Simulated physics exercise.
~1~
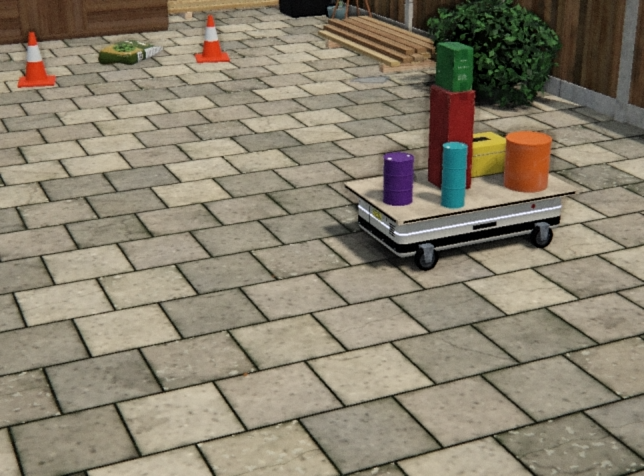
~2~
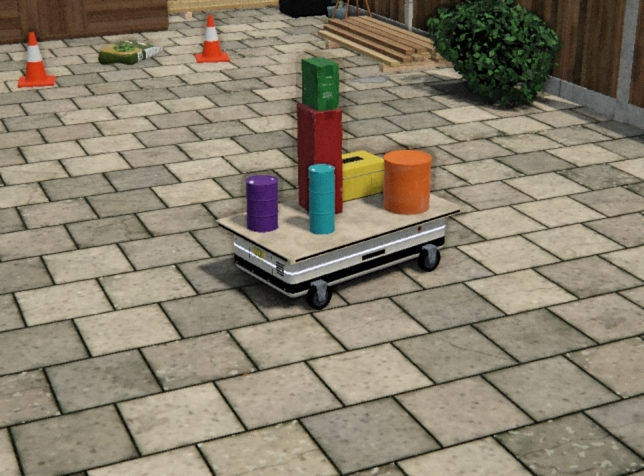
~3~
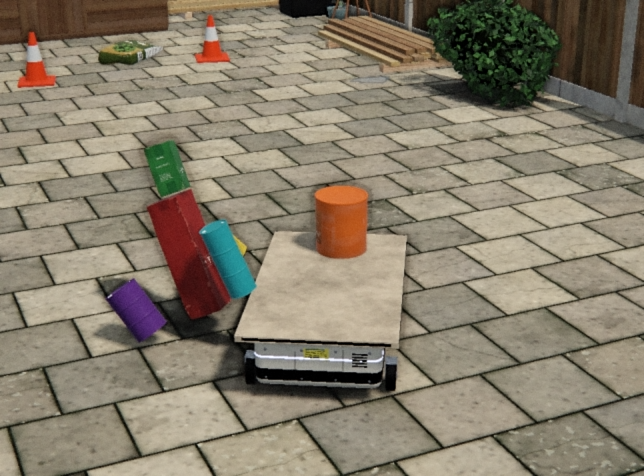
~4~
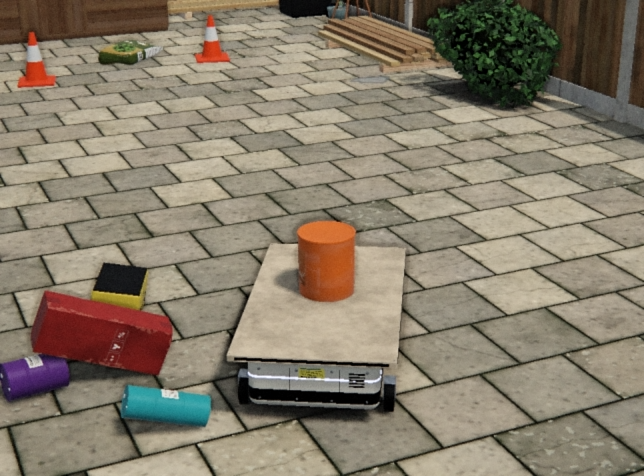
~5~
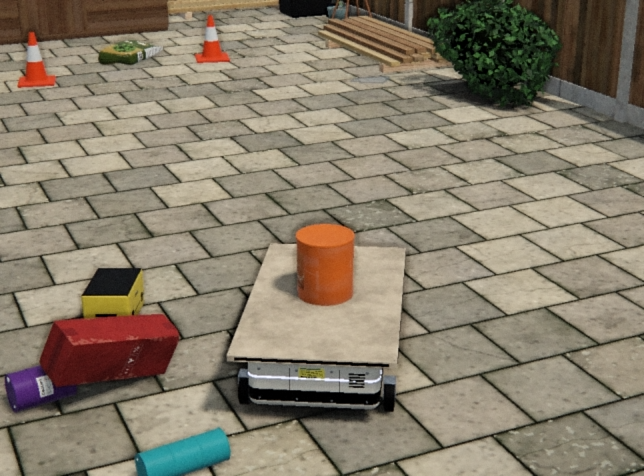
At first, a flat cart rolls across a paved yard carrying a purple canister, a turquoise canister, a tall red box with a green box on top, a yellow toolbox and an orange pail. It moves left and toward the viewer, its load still upright. As the cart swings around to point its end at the viewer, everything but the pail spills off the left side. The red box and both canisters topple onto the paving, and the green box drops from sight. Finally, the cart stands still with the orange pail upright on its deck, while the fallen items lie to the left.
